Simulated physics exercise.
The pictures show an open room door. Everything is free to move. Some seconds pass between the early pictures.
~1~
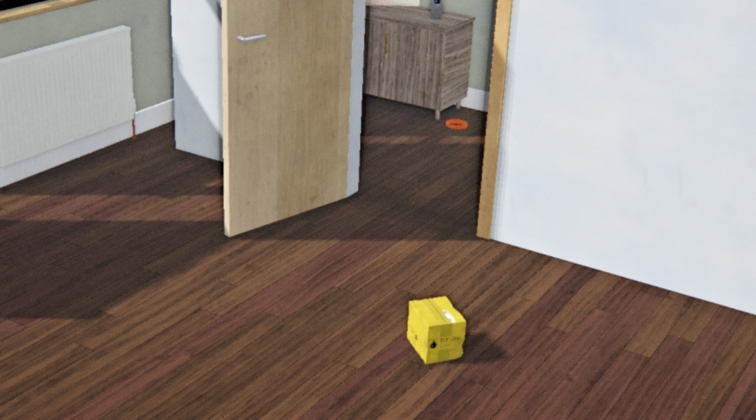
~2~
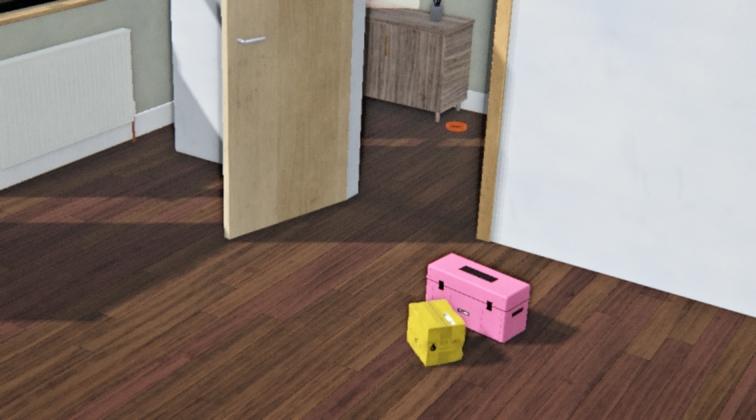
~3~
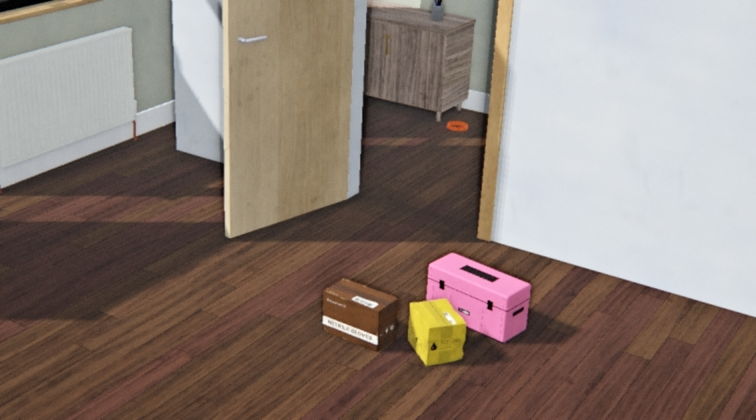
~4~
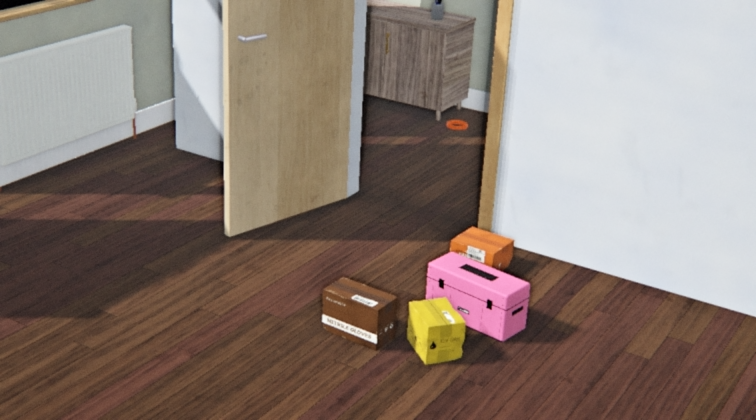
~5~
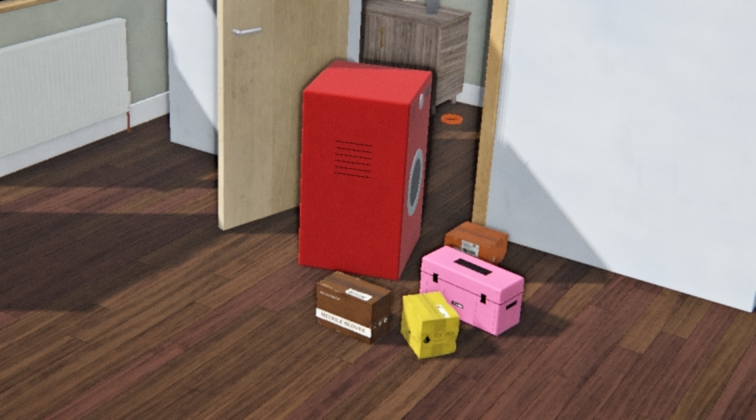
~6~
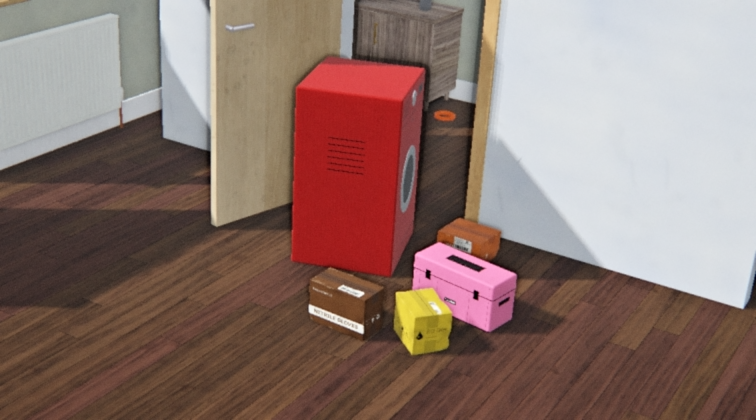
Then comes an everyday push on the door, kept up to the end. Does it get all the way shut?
The door stops short.
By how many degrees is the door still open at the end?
About 70°.
Then, 0.40 s after the last picture, open by 96°.
Then, 0.60 s after the last picture, open by 87°.
Then, 0.70 s after the last picture, open by 81°.
Then, 0.90 s after the last picture, open by 70°.
At rest, open by 70°; all 5 in place. Seen from the same camera at the end, red appliance near (359, 165).
